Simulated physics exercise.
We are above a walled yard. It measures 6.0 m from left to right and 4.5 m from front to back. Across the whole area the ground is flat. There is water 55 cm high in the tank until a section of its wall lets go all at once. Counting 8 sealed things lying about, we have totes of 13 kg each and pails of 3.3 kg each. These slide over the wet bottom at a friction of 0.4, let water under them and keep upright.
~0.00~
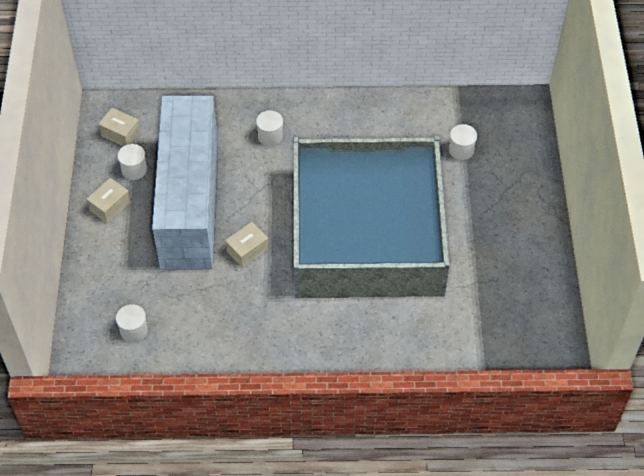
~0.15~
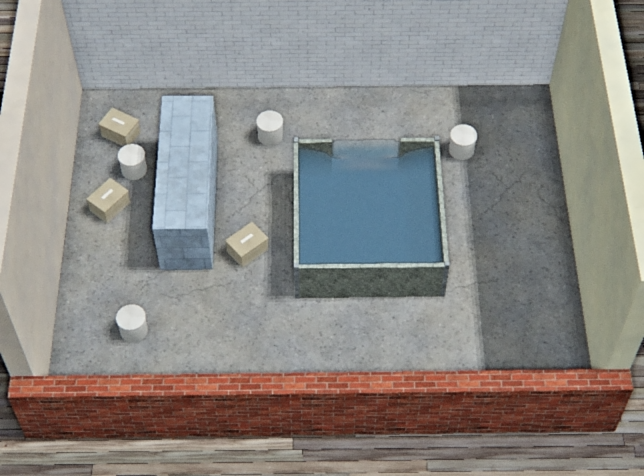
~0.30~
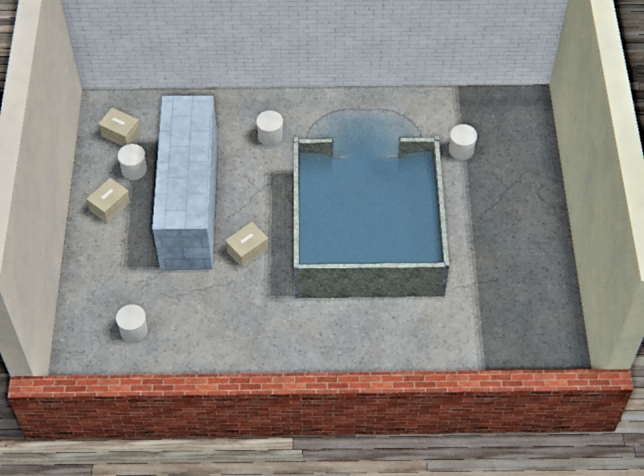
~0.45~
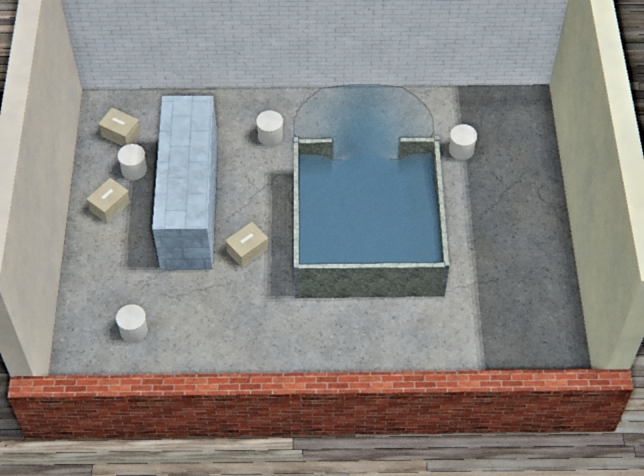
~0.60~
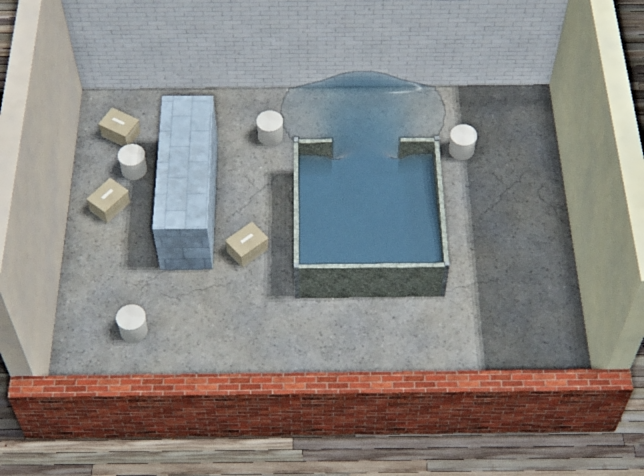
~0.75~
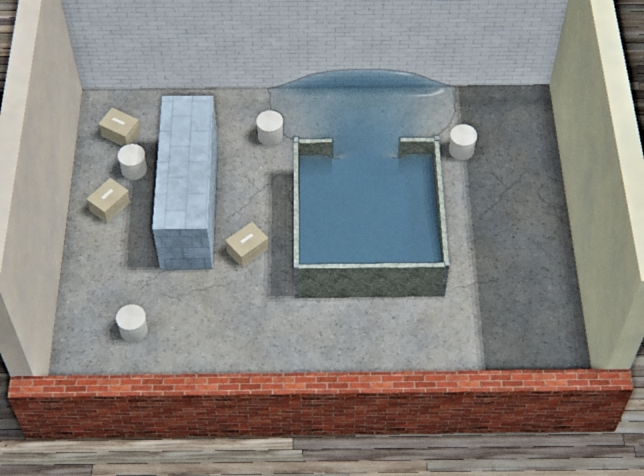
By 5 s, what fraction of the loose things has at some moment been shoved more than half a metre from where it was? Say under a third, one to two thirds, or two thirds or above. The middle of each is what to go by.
Expect the count to work out between the two bands' ends.
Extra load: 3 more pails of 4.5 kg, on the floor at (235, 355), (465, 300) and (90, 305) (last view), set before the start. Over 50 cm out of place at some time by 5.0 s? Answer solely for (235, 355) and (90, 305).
Result in order: Not exceeded; not exceeded.
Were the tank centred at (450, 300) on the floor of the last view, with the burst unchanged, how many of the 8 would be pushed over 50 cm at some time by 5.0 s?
The answer would then be 5.
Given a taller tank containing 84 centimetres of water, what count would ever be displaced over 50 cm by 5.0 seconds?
Then 6.
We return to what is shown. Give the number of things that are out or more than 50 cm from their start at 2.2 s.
At that time I count 1.
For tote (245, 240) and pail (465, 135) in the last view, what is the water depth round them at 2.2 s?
Some 0 cm at the first, some 1 cm at the second.
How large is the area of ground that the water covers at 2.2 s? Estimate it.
Flooded: Near 9.5 m2.
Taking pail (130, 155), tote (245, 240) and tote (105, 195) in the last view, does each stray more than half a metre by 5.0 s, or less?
Well, in turn that's topping it, not reaching it, topping it.
After 1.1 s 0 of 8 are over 50 cm from their spots; 0 afloat.
After 2.2 s 1 of 8 are over 50 cm from their spots; 1 afloat.
After 3.5 s 2 of 8 are over 50 cm from their spots; 1 afloat.
After 5.0 s 4 of 8 are over 50 cm from their spots, and 4 have been at some point; 2 afloat.
